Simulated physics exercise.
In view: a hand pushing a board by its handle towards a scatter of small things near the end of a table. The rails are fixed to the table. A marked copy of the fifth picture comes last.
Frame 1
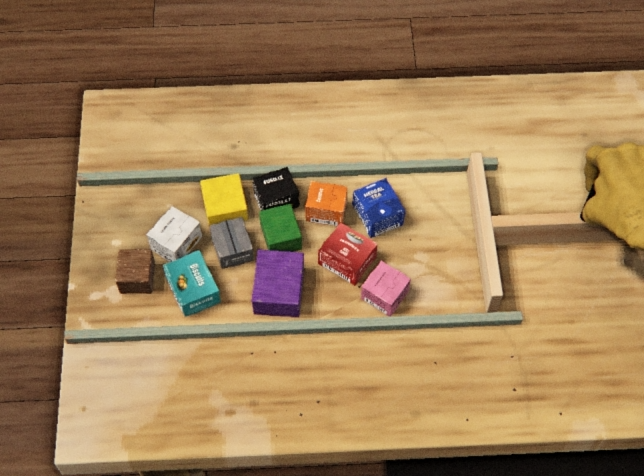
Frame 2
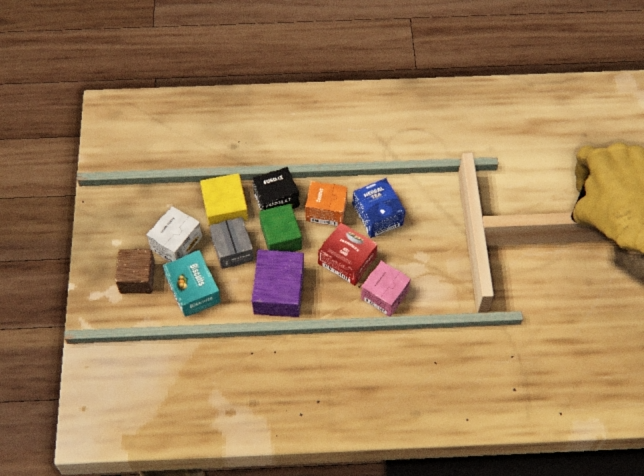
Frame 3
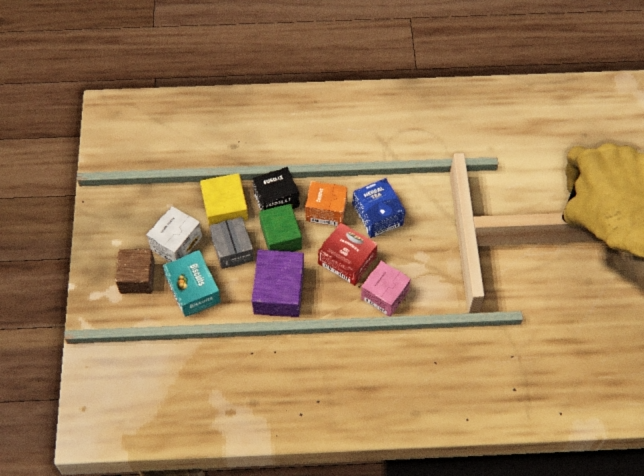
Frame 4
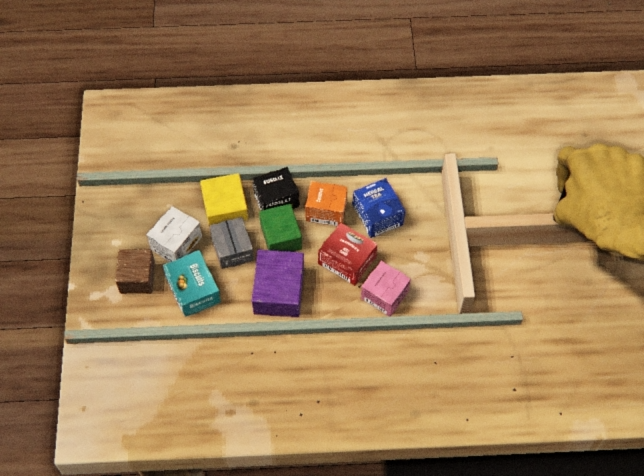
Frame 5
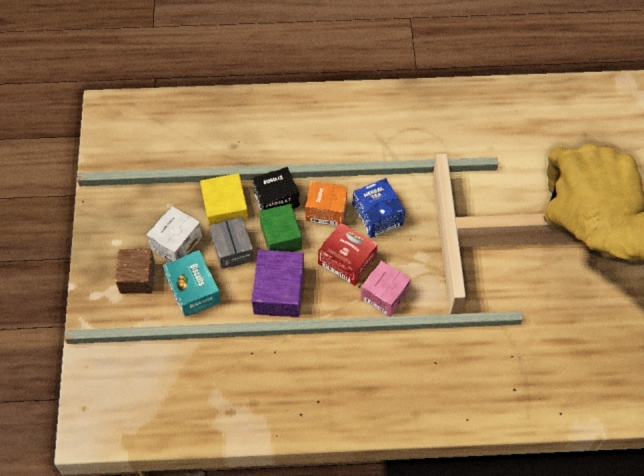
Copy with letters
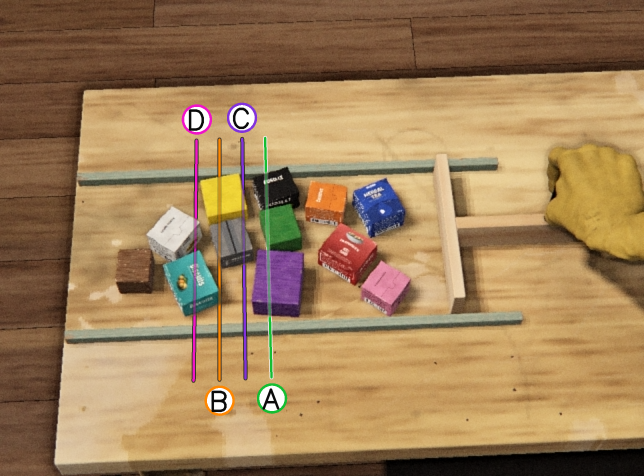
The clip opens on small coloured boxes and blocks scattered between two pale green strips on a wooden table, with a wooden board to their right. A yellow-gloved hand pushes the board's handle, sliding it slowly left a short way, narrowing the gap while the scattered pieces stay still.
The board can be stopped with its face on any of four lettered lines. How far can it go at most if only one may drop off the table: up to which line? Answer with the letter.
No farther than B.
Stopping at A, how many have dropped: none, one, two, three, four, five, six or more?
By then, none.
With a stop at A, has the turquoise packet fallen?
No.
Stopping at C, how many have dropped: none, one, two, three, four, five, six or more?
The count is none.
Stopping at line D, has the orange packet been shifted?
Yes.
On the marked copy, A at (268, 250); B at (220, 252); C at (244, 251); D at (195, 253).
With B. Early on, board (369, 226); pink packet (342, 296); black packet (262, 192).
Further on, board (286, 229); brown block (130, 270); yellow block (144, 198).
At the end, board (222, 232); brown block (71, 273); yellow block (83, 200); none fallen.
As for the rest, A is within the limit but short; C is within the limit but short; D drops three.
